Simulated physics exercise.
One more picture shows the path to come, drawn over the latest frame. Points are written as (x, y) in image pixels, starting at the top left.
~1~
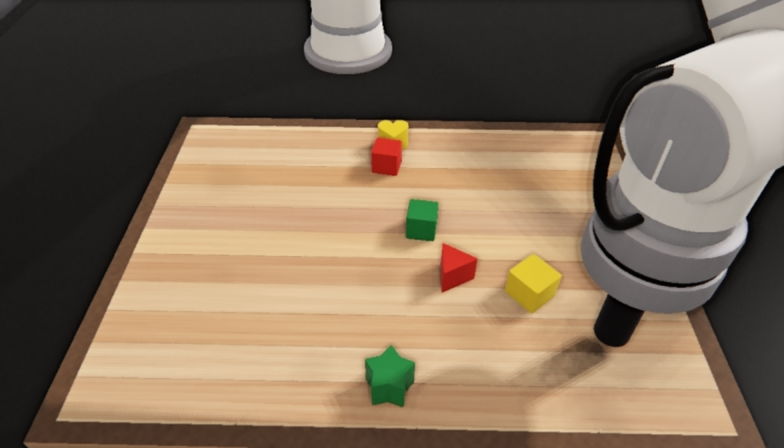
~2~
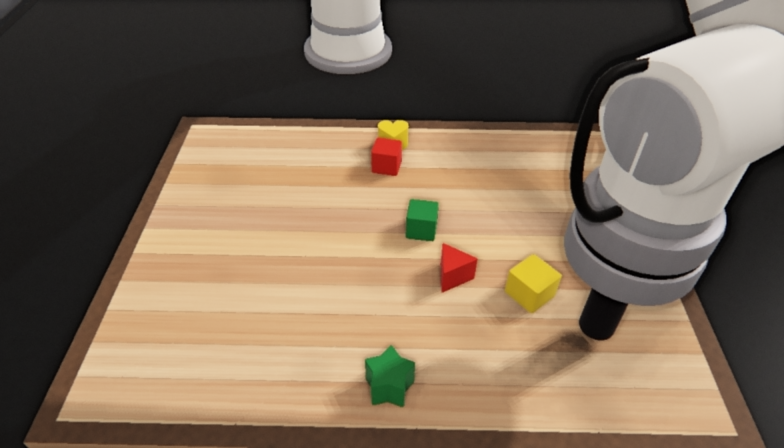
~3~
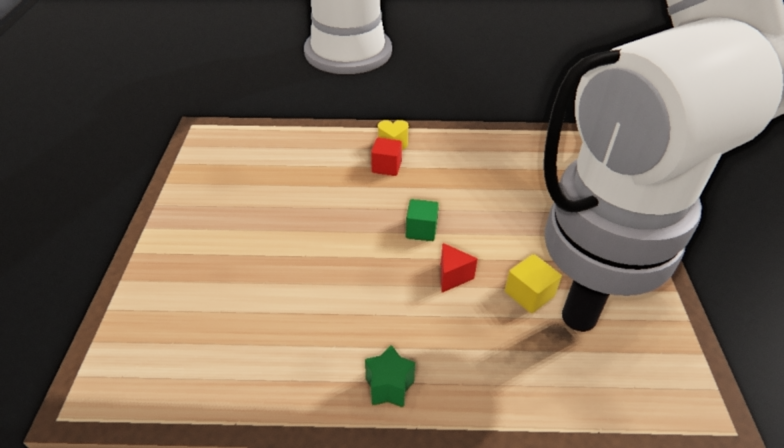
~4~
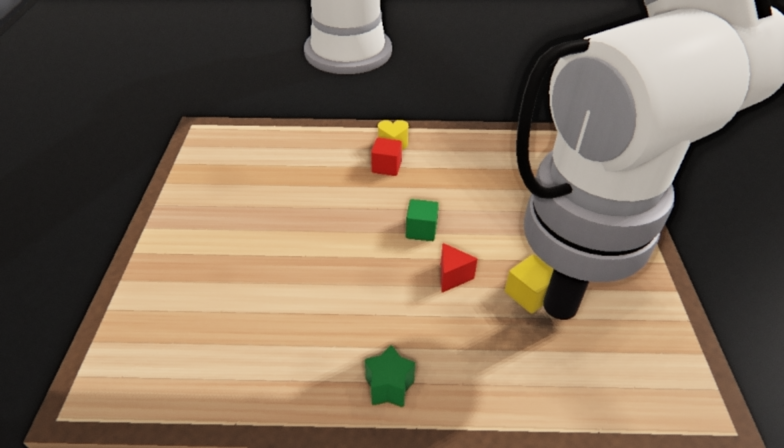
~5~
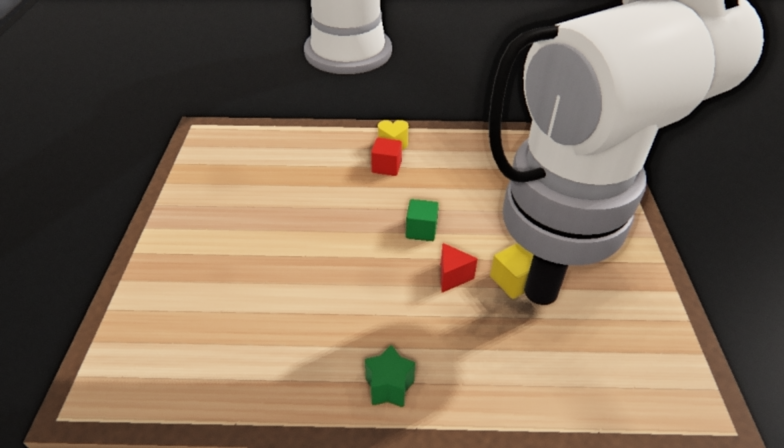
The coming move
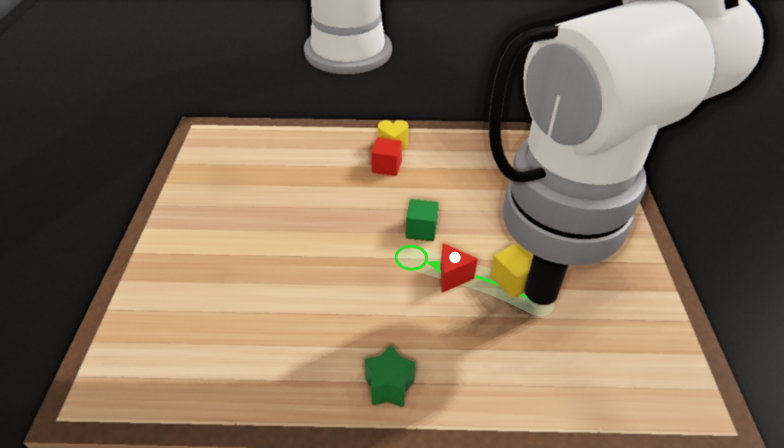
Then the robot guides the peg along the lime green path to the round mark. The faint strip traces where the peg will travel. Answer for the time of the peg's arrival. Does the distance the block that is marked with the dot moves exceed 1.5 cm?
Yes
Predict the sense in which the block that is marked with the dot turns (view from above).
It goes round opposite to clock hands.
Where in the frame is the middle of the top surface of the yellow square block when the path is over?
The centre of its top face lies at (485, 232).
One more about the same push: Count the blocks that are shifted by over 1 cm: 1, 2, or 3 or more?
The result: Two blocks.
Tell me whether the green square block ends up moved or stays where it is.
The green square block will stay where it is.
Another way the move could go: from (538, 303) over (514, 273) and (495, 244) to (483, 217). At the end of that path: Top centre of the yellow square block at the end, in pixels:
(453, 192)
The line goes from (538, 303) via (474, 276), ending at (411, 257); the dot is on the red triangular piece.
What follows on the original path. One third of the way, peg at (497, 273); yellow square block at (489, 236), turned 40° clockwise.
Two thirds of the way, peg at (454, 259); red triangular piece at (424, 257), turned 50° anticlockwise; yellow square block at (485, 232), turned 55° clockwise.
At the end, peg at (412, 247); green square block unmoved; red triangular piece at (400, 256), turned 130° anticlockwise; yellow square block at (485, 232), turned 55° clockwise.
